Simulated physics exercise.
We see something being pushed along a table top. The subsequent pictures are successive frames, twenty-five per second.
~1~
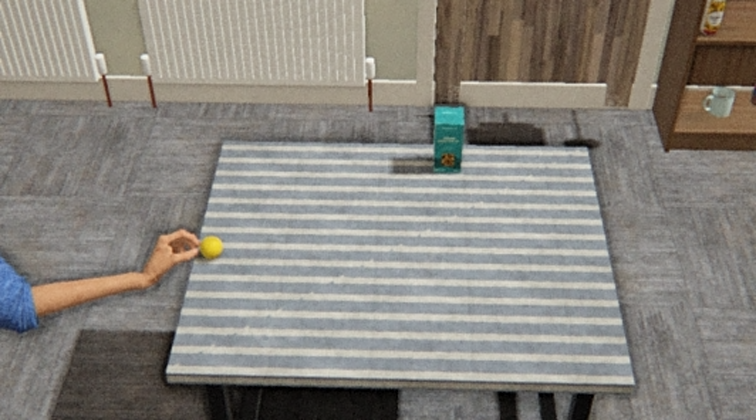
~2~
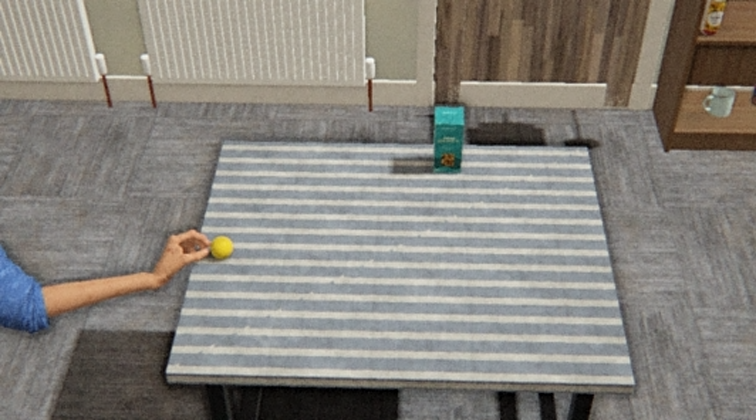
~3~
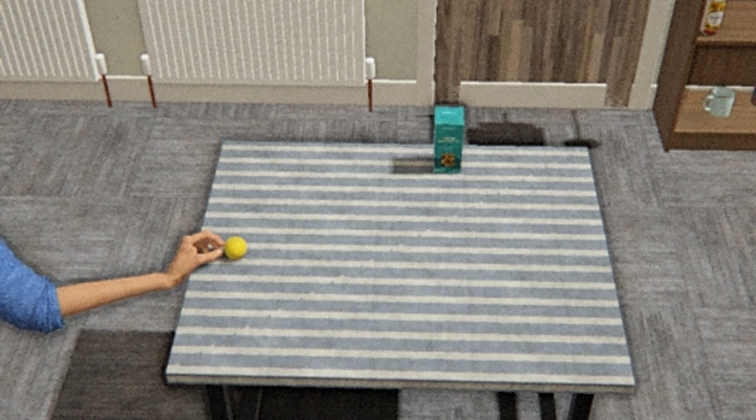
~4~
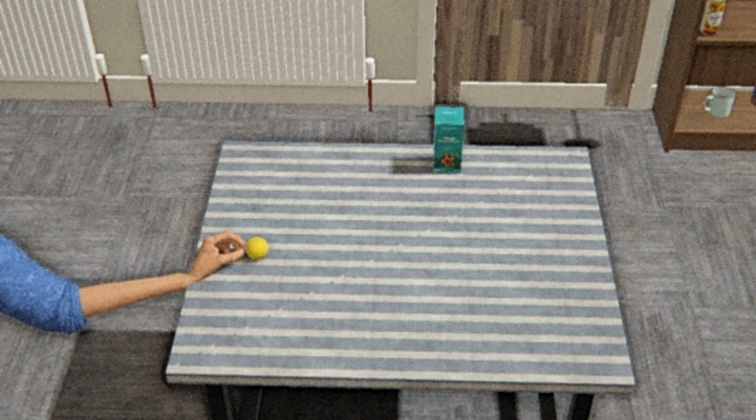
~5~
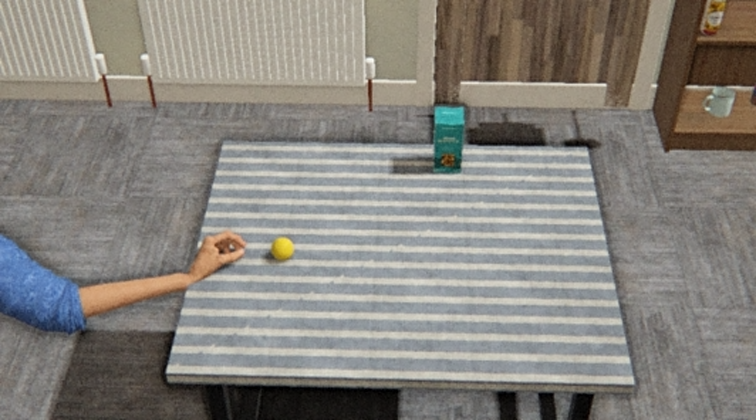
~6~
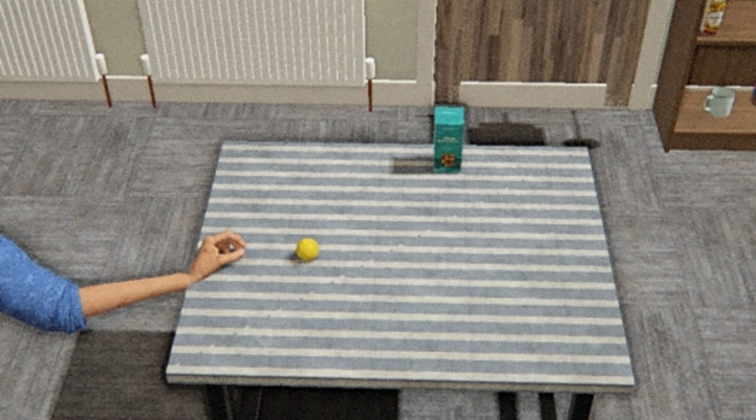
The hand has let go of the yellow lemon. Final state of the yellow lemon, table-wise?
It will likely escape the table.
Then, 0.20 s past the last view, yellow lemon displaced well along near (430, 252).
Then, 0.50 s past the last view, yellow lemon displaced well along near (603, 256).
Then, 0.70 s past the last view, yellow lemon now off the table.
Then, 1.00 s past the last view, things are still on the move.
Finally, off the table, yellow lemon.
